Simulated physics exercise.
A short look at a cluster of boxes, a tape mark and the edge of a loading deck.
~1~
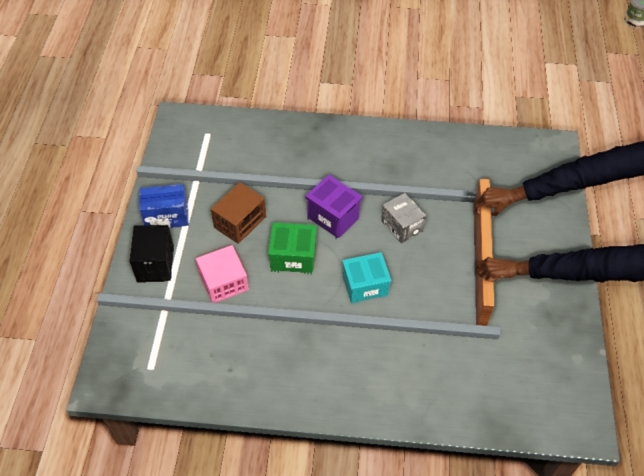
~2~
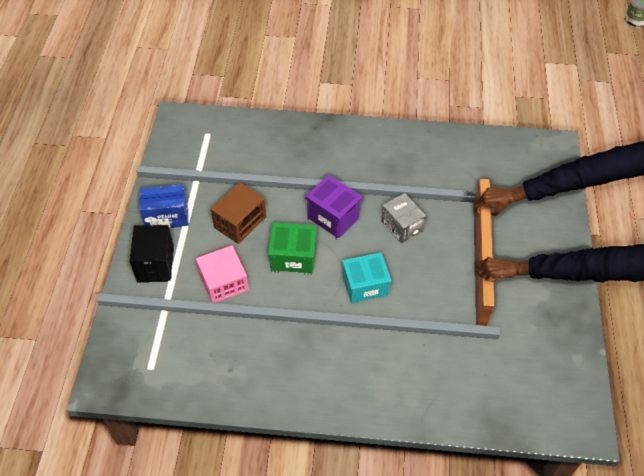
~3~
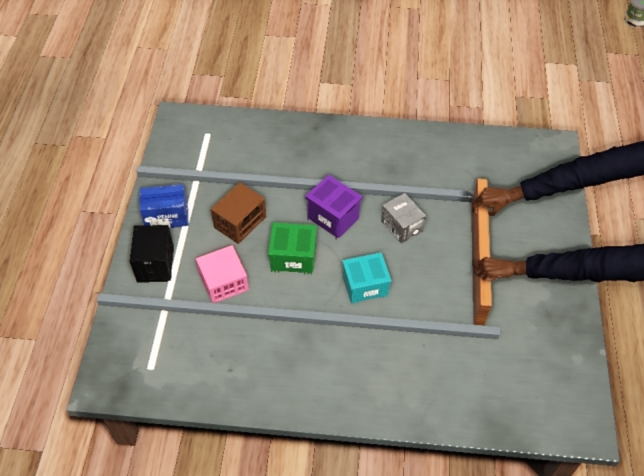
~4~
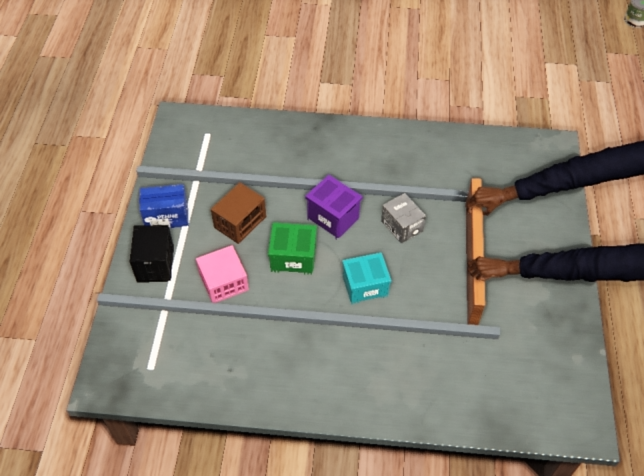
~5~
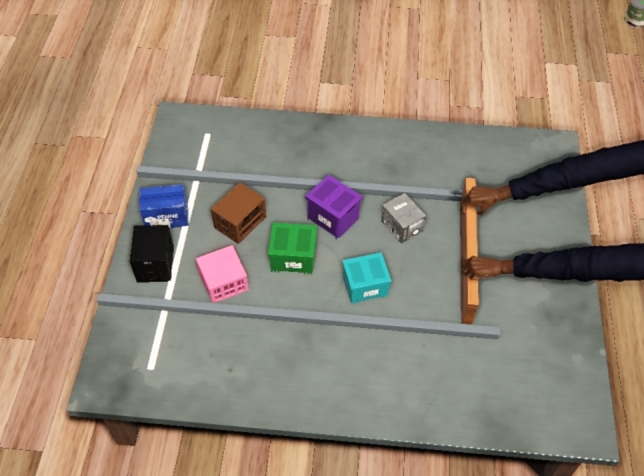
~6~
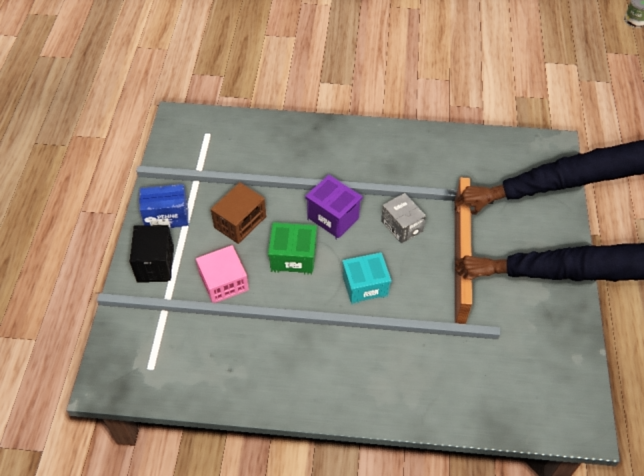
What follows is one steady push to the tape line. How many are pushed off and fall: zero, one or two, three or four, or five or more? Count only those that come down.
The number that fall off is three or four.
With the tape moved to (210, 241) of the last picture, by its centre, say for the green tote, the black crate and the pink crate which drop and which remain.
The green tote does not fall, the black crate tumbles off, the pink crate survives.
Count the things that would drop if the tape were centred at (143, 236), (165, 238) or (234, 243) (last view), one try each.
The counts: 6, 6 and 1.
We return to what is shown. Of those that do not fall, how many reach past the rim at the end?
Overhanging: 3.
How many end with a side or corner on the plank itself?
In contact: 2.
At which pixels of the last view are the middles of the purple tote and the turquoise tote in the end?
First (140, 191), then (155, 257).
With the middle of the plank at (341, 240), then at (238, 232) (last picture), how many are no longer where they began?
By then 4, and 8.
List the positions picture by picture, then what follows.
Blue parcel (165, 207); black crate (153, 254); pink crate (222, 274); plank (483, 251); tape (182, 239), in the first picture.
Black crate (153, 254); plank (483, 251), in the second picture.
Pink crate (222, 274); purple tote (334, 208), in the third picture.
Blue parcel (165, 207); brown crate (239, 213), in the fourth picture.
Black crate (153, 254); green tote (293, 249), in the fifth picture.
Blue parcel (165, 207); black crate (153, 254); pink crate (222, 274); plank (463, 249); tape (182, 239), in the sixth picture.
Soon after, none off yet; blue parcel at rest near (165, 207); black crate at rest near (153, 254); pink crate at rest near (222, 274).
By the end, the number that fall off is three or four; fallen, brown crate, black crate and blue parcel.
